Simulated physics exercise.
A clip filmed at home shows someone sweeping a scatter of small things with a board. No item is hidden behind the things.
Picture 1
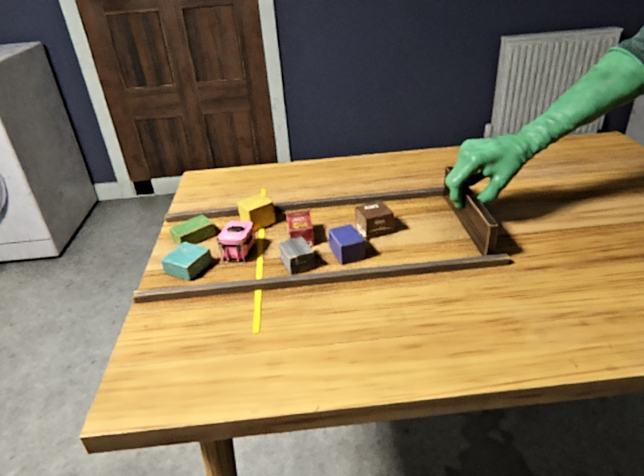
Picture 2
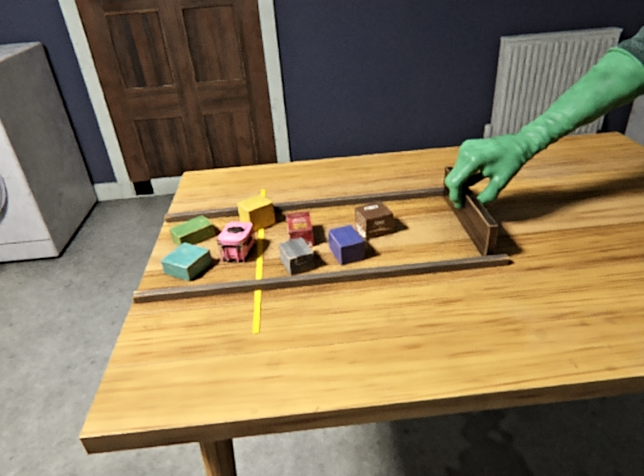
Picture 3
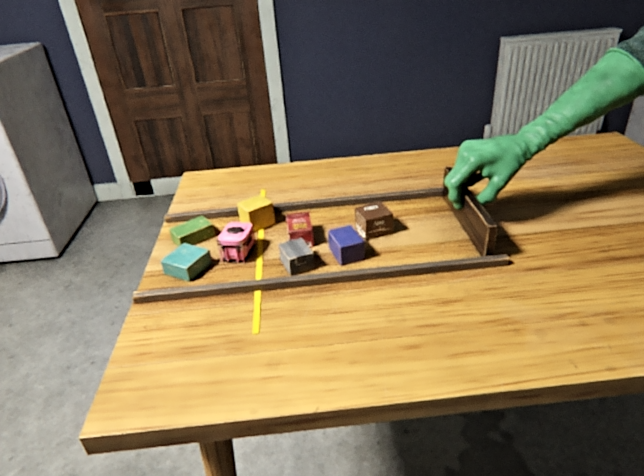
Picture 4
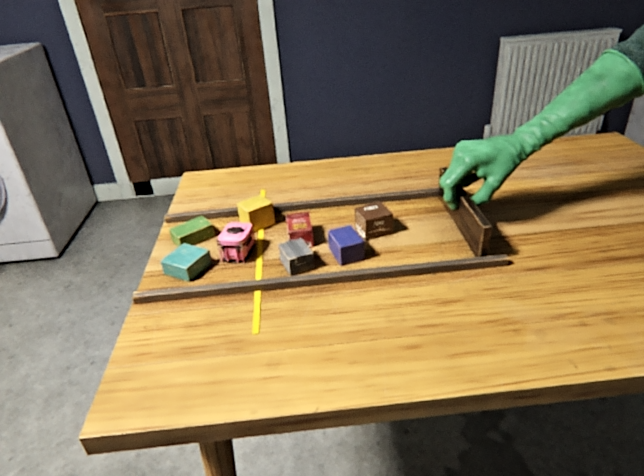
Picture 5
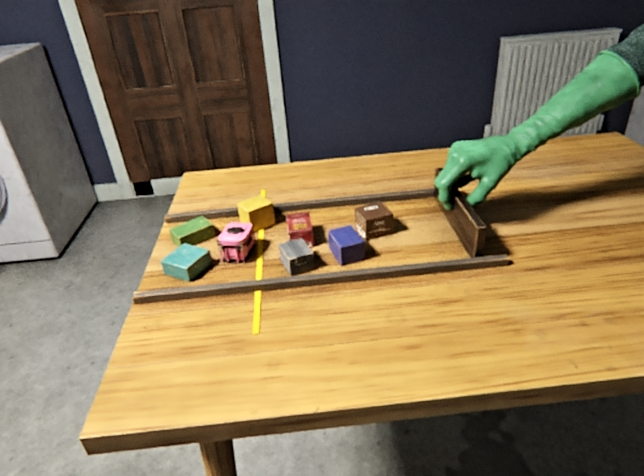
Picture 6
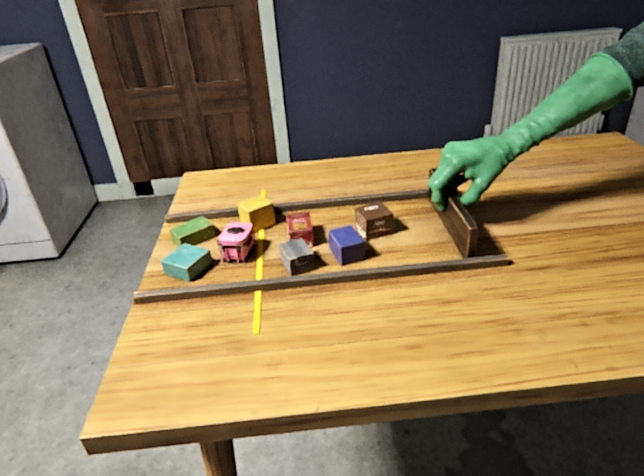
A green-gloved hand grips a dark board at the right end of two rails on a wooden table, then slides it slightly left in a small, steady movement. The colourful blocks, the pink case and the brown box stay still around the yellow tape, with a gap remaining before the board.
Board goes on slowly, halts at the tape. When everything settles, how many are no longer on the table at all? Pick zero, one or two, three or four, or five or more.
Zero are off the table.
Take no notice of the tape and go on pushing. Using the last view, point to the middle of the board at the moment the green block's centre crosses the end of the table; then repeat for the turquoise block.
Roughly at (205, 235) and roughly at (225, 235).
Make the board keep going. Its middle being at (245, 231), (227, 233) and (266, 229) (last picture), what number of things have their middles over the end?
The numbers are 0, 0 and 0.
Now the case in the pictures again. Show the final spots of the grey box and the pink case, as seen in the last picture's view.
First object about (219, 267); second object about (195, 250).
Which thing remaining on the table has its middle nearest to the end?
That is the turquoise block.
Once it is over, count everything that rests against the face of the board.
At rest, 3 are in contact.
Soon after, none off yet; green block at rest near (193, 232); turquoise block at rest near (187, 262); pink case at rest near (238, 242).
After that, none off yet; green block at rest near (193, 232); turquoise block moving near (179, 264); pink case displaced about its own width near (216, 246).
In the end, the number that fall off is zero.
